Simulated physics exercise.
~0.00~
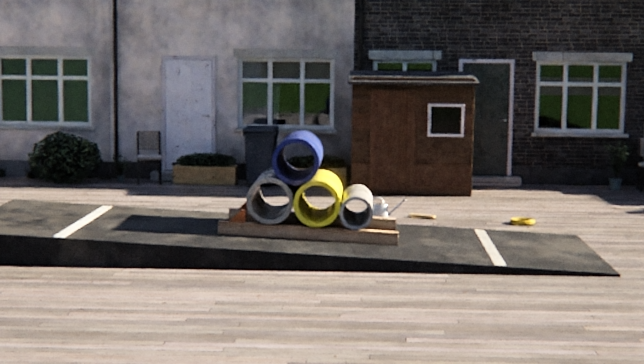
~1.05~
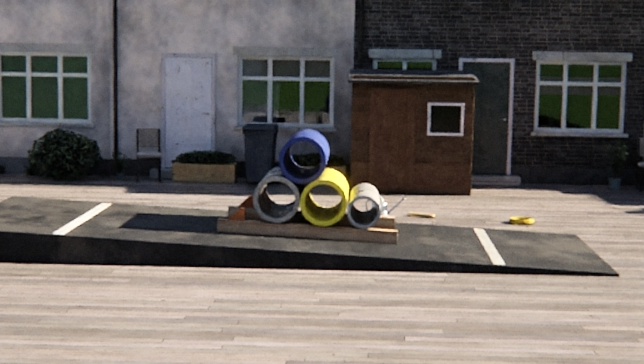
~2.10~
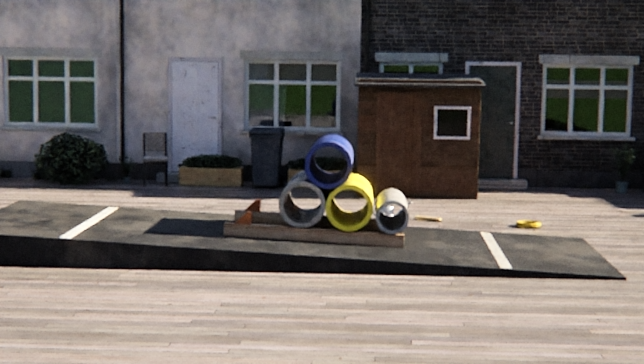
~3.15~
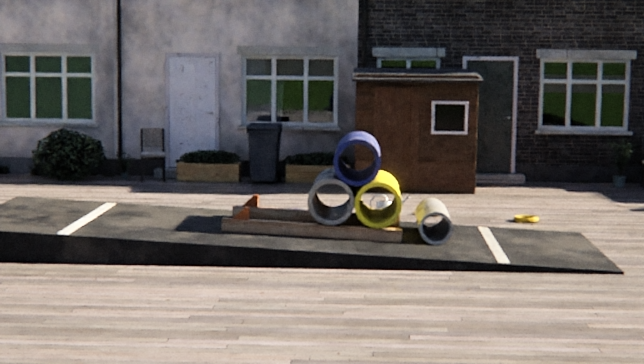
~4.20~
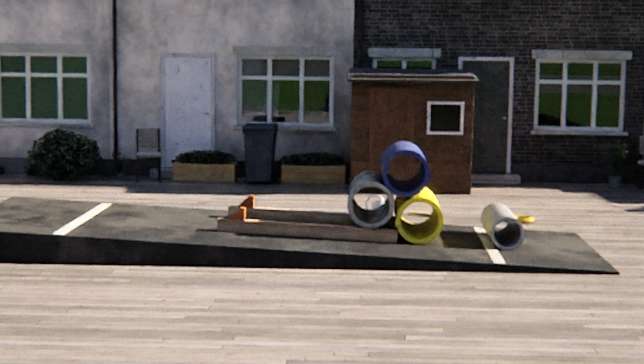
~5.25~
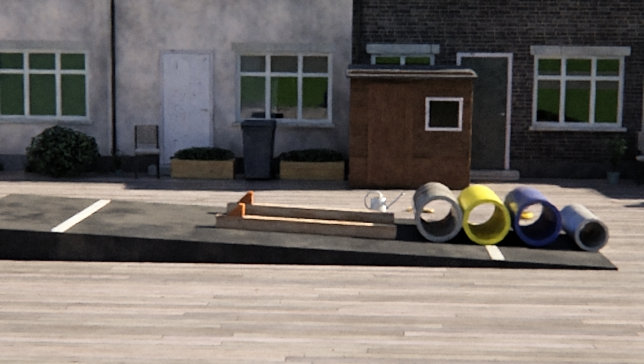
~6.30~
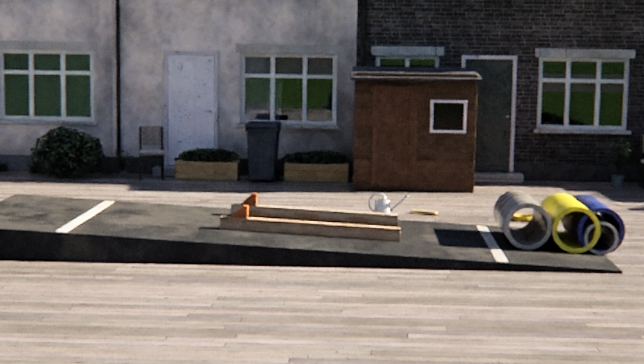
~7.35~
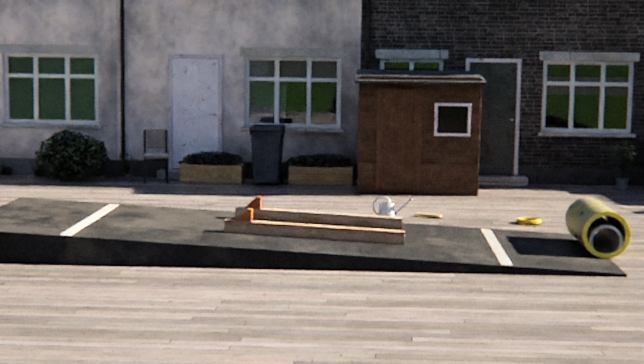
Four stacked pipes roll right off wooden bearers, spread out, and end beyond the right line.
